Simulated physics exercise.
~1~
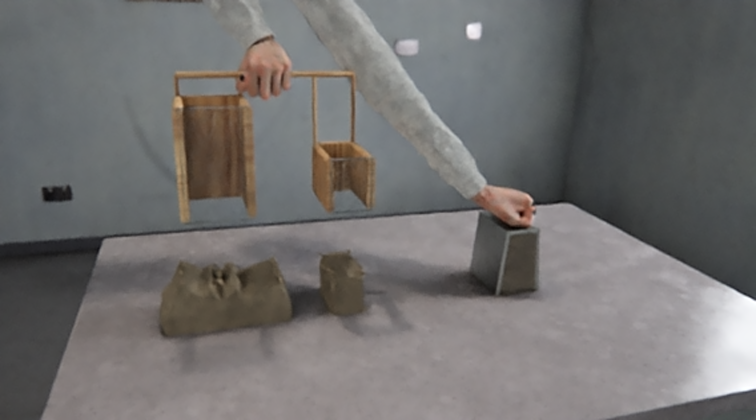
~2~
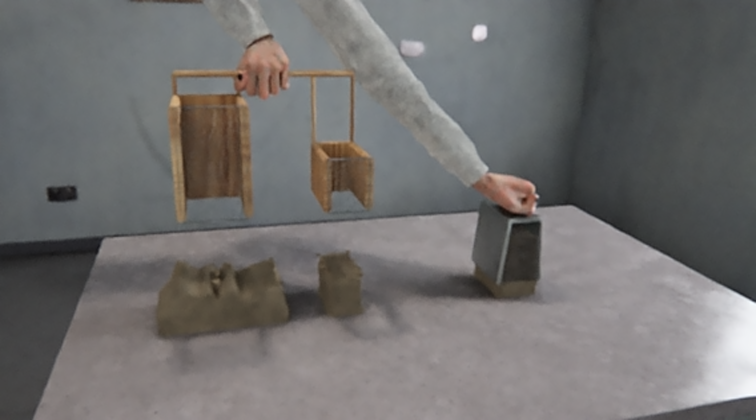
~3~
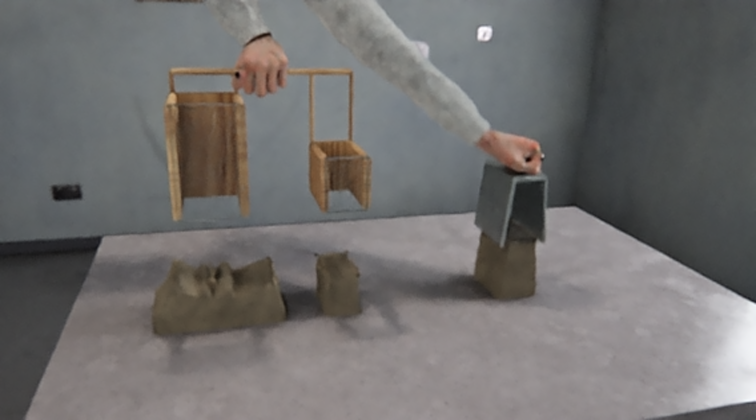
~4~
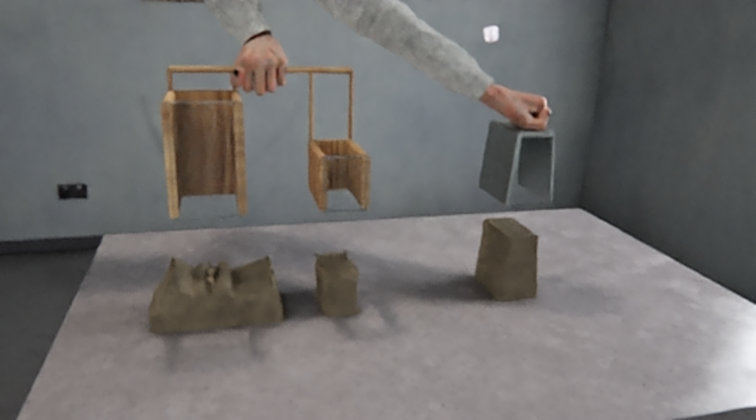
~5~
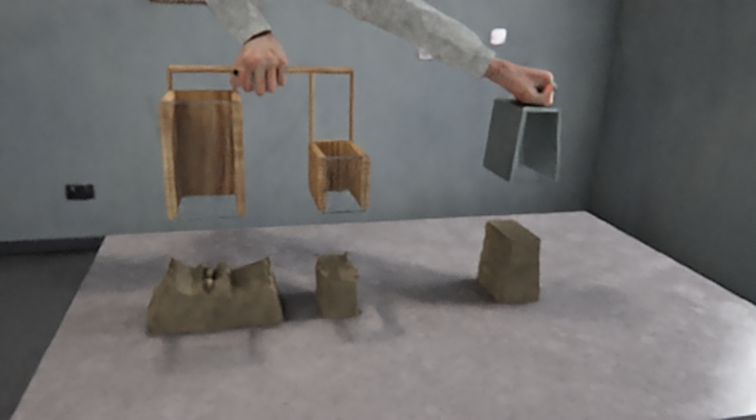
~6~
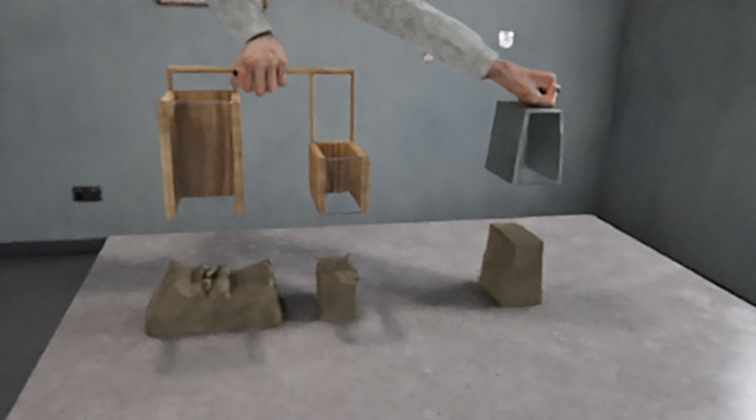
A hand lifted a grey metal tin straight up off the table on the right, leaving a block of damp brown sand standing nearly full height, while another hand held a wooden frame above two rougher sand lumps, and the block kept its shape.
